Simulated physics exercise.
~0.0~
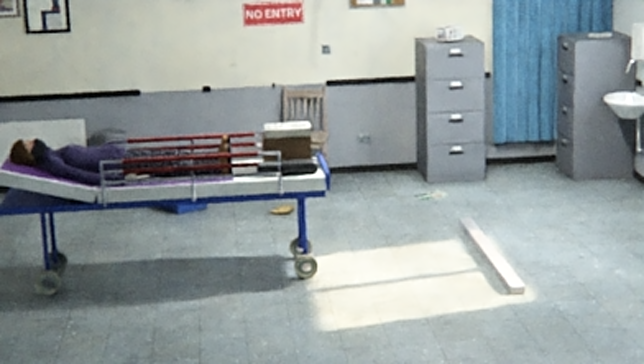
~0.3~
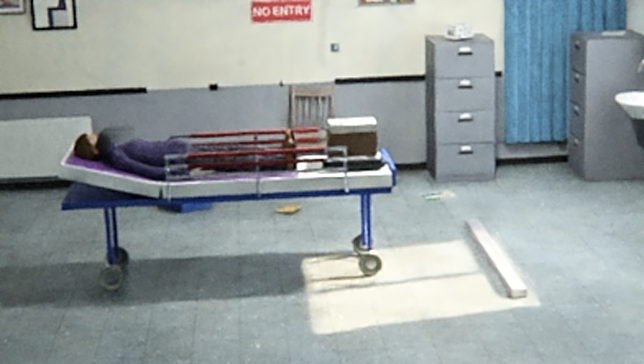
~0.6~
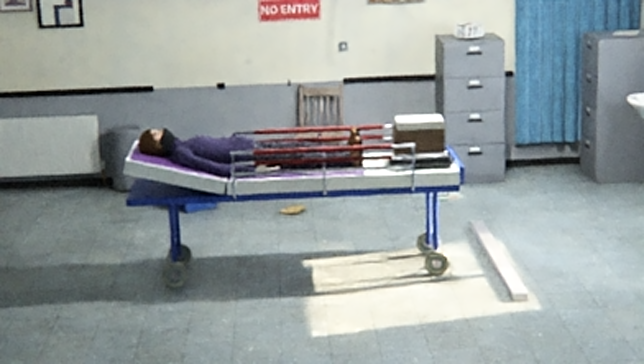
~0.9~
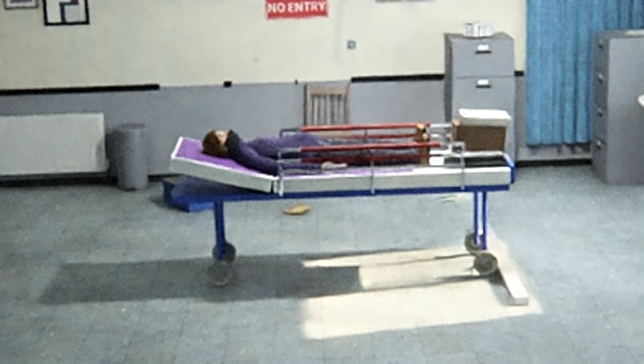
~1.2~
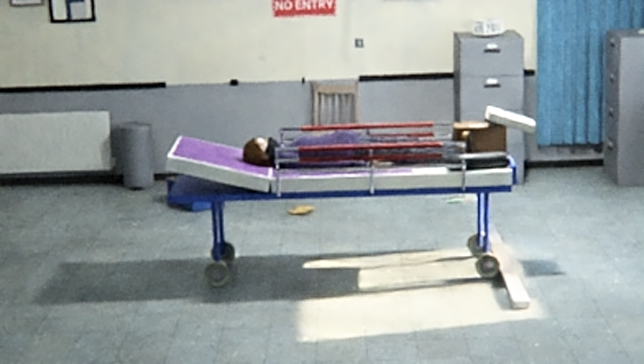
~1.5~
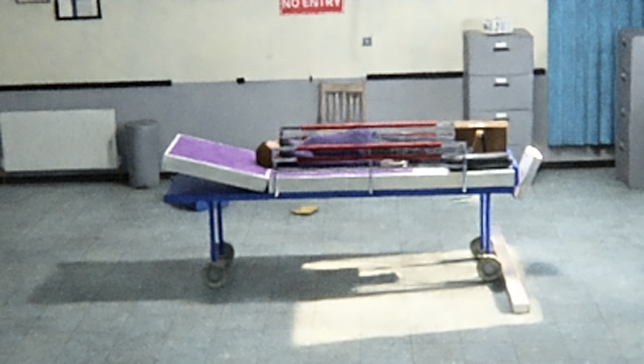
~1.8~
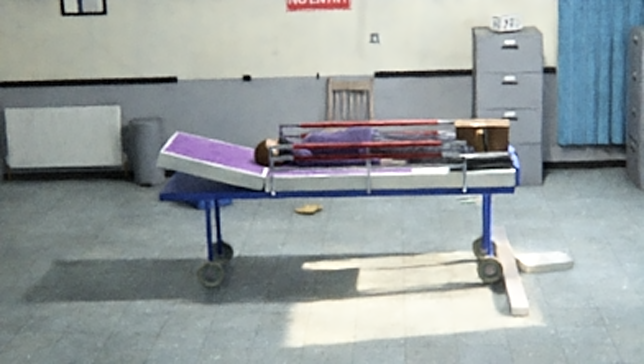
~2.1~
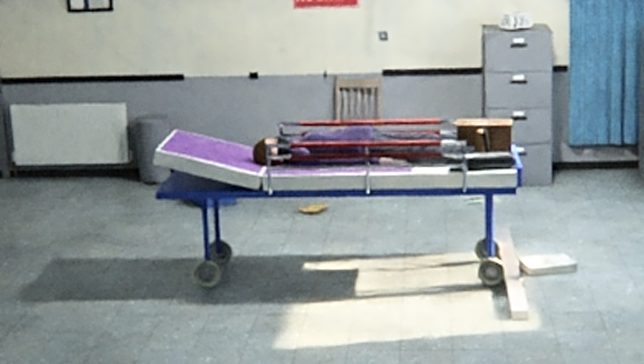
Limp person in purple lying on a hospital trolley rolling right, sliding footward as it stops, white folder tipping onto the floor.
